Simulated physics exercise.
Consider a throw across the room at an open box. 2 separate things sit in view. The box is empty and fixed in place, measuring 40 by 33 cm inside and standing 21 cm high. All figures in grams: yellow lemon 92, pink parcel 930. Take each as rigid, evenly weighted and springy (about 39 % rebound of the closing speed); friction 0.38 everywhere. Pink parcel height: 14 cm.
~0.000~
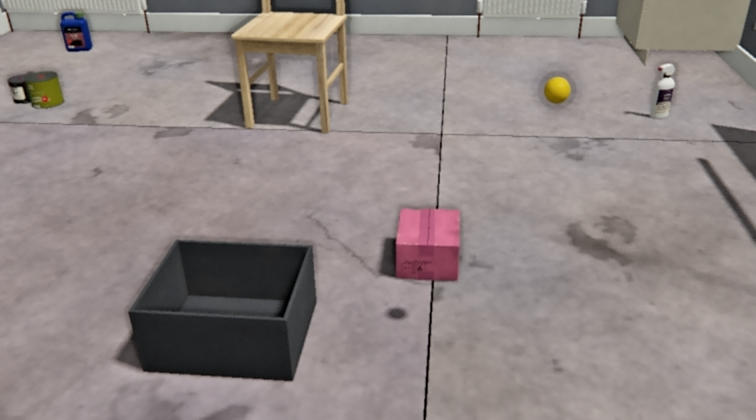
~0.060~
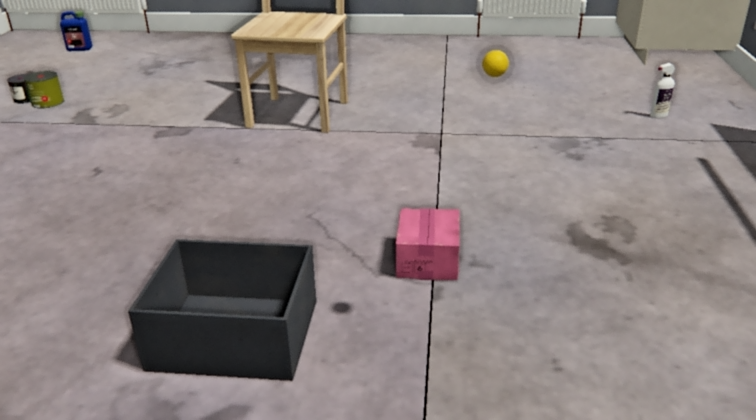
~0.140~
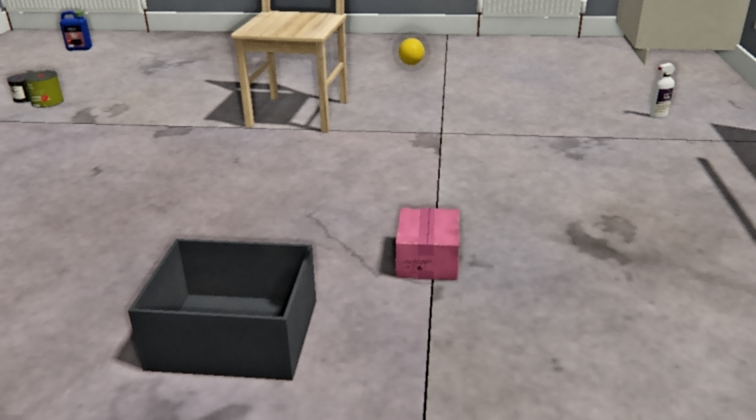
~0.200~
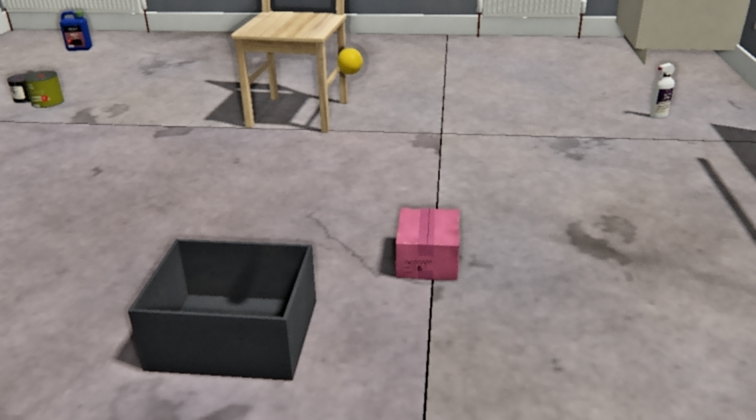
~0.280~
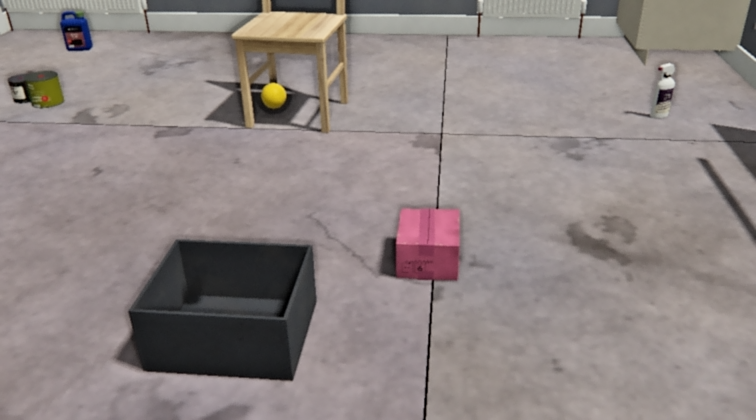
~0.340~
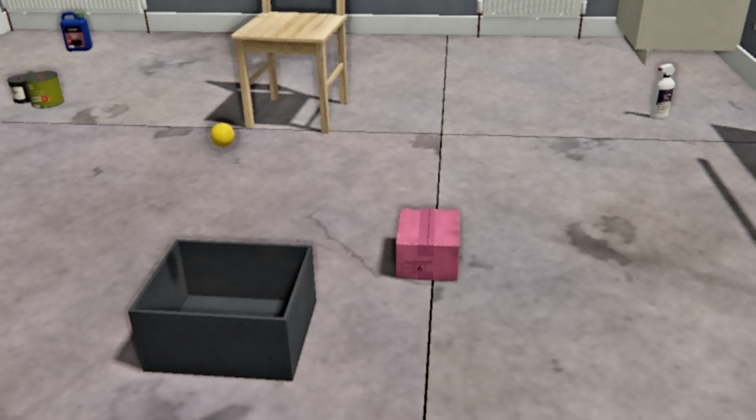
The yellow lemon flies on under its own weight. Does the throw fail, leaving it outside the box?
Yes, it finishes outside.
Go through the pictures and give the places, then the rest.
The first frame shows gap 84 cm; yellow lemon (557, 91); pink parcel (428, 243).
The second frame shows gap 70 cm; yellow lemon (495, 64); pink parcel (428, 243).
The third frame shows gap 51 cm; yellow lemon (411, 52); pink parcel (428, 243).
The fourth frame shows gap 37 cm; yellow lemon (350, 62); pink parcel (428, 243).
The fifth frame shows gap 18 cm; yellow lemon (274, 96); pink parcel (428, 243).
The sixth frame shows gap 4 cm; yellow lemon (223, 135); pink parcel (428, 243).
By 0.54 s, lemon outside, 43 cm from the box's middle; yellow lemon near (98, 316).
By 0.74 s, lemon outside, 76 cm from the box's middle.
By 1.04 s, lemon outside, 119 cm from the box's middle.
When it is over (1.2 s), lemon outside, 131 cm from the box's middle; pink parcel within 10 cm of the start.
